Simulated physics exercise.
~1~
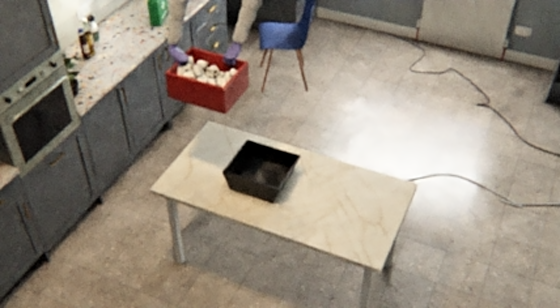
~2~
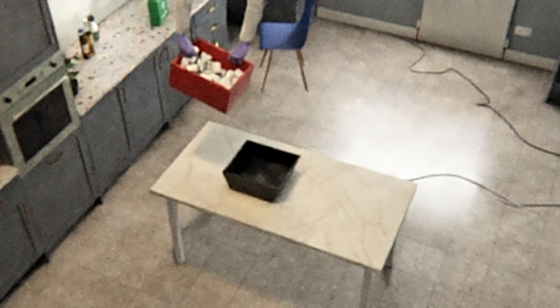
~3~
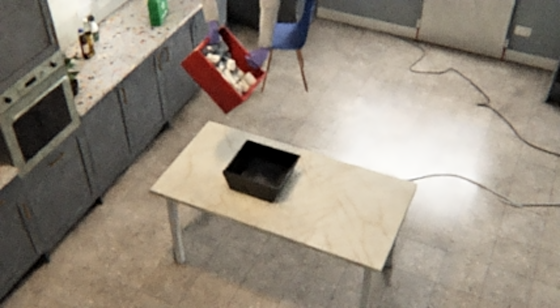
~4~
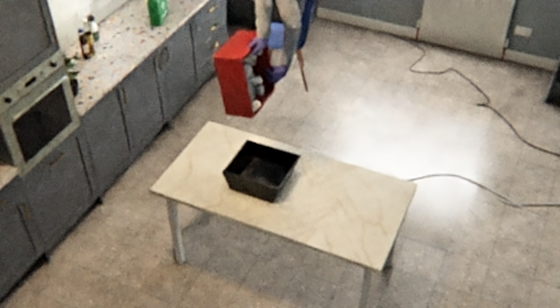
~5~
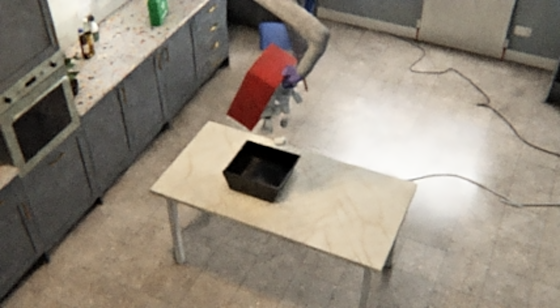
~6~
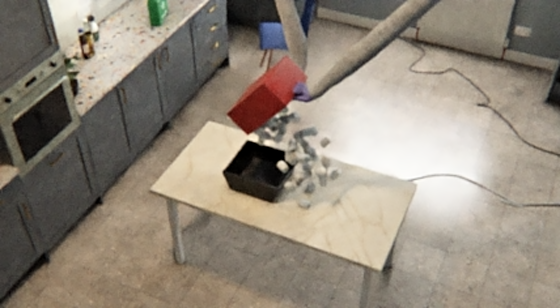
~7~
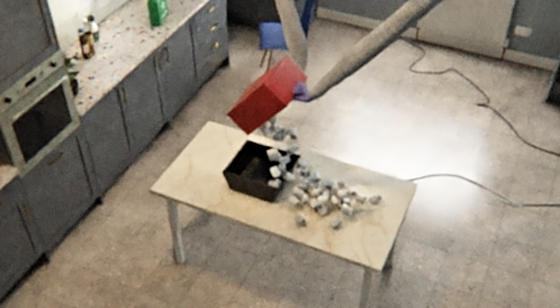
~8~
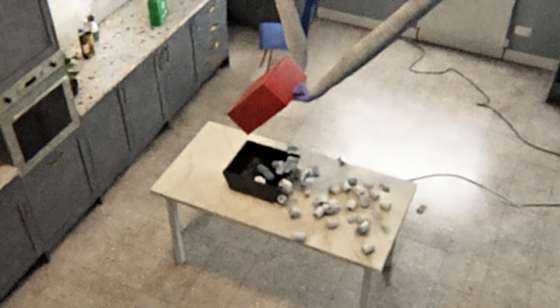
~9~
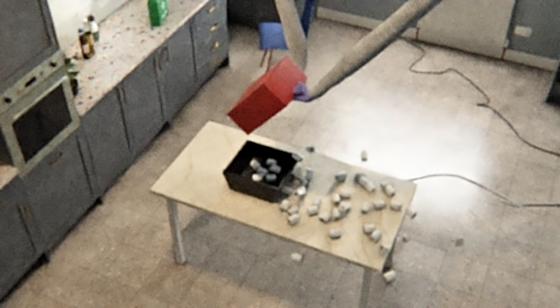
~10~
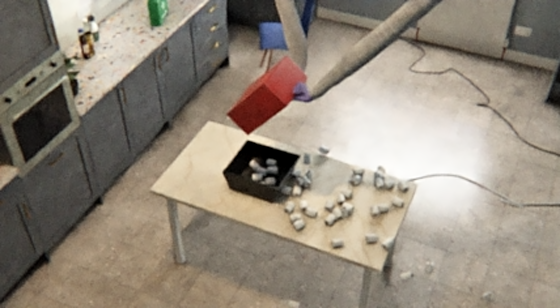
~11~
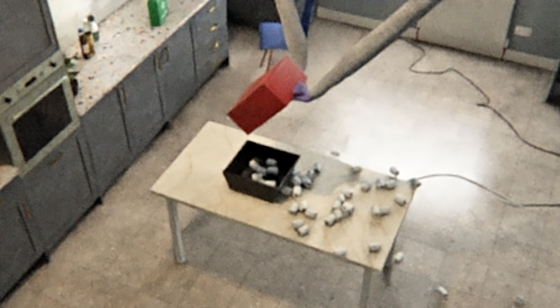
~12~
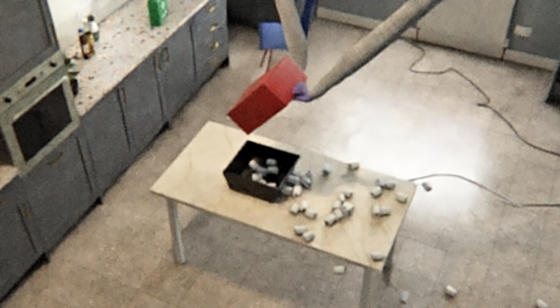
A person tipped a red crate of small pale rolls over a black tray on the table, and while some landed inside, most tumbled across the tabletop, with several dropping to the floor as the crate was held tilted above.
